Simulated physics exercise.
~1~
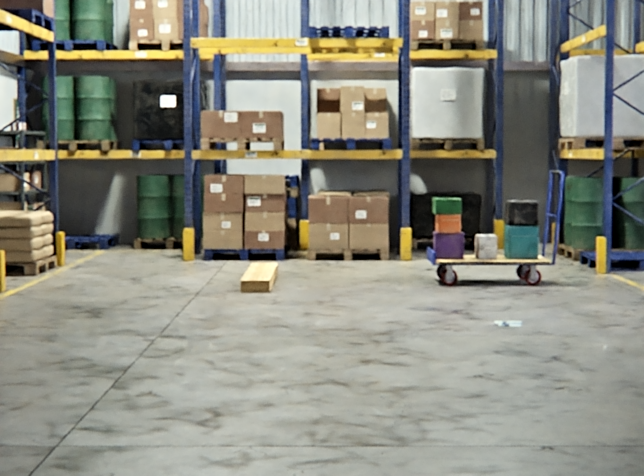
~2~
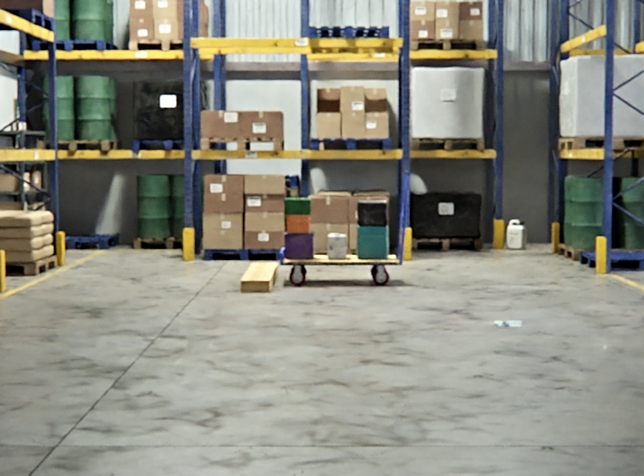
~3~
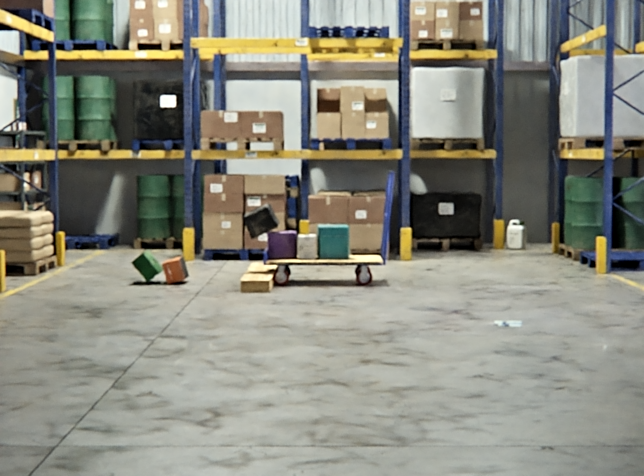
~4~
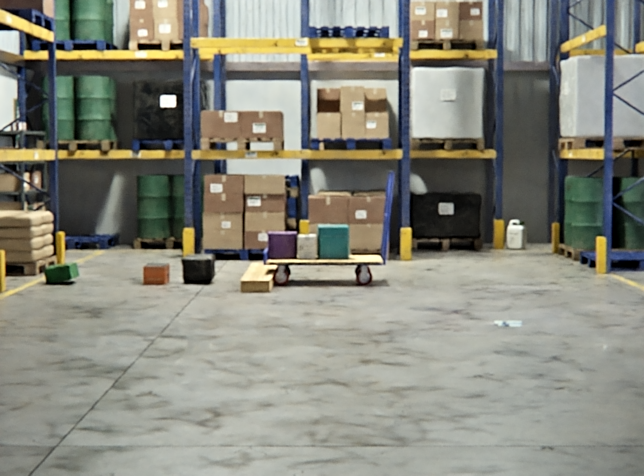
To begin with, a flat goods trolley loaded with colourful boxes stands on the right of a warehouse floor, with a low yellow kerb further left. The trolley rolls left towards the kerb, its load still aboard. It stops against the kerb, and the green and orange boxes fly off ahead, tumbling to the left, while the black case tips over the front. The black case then drops to the floor just past the kerb. Finally, the green, orange and black pieces lie scattered to the left, while the purple, white and teal ones remain on the trolley.
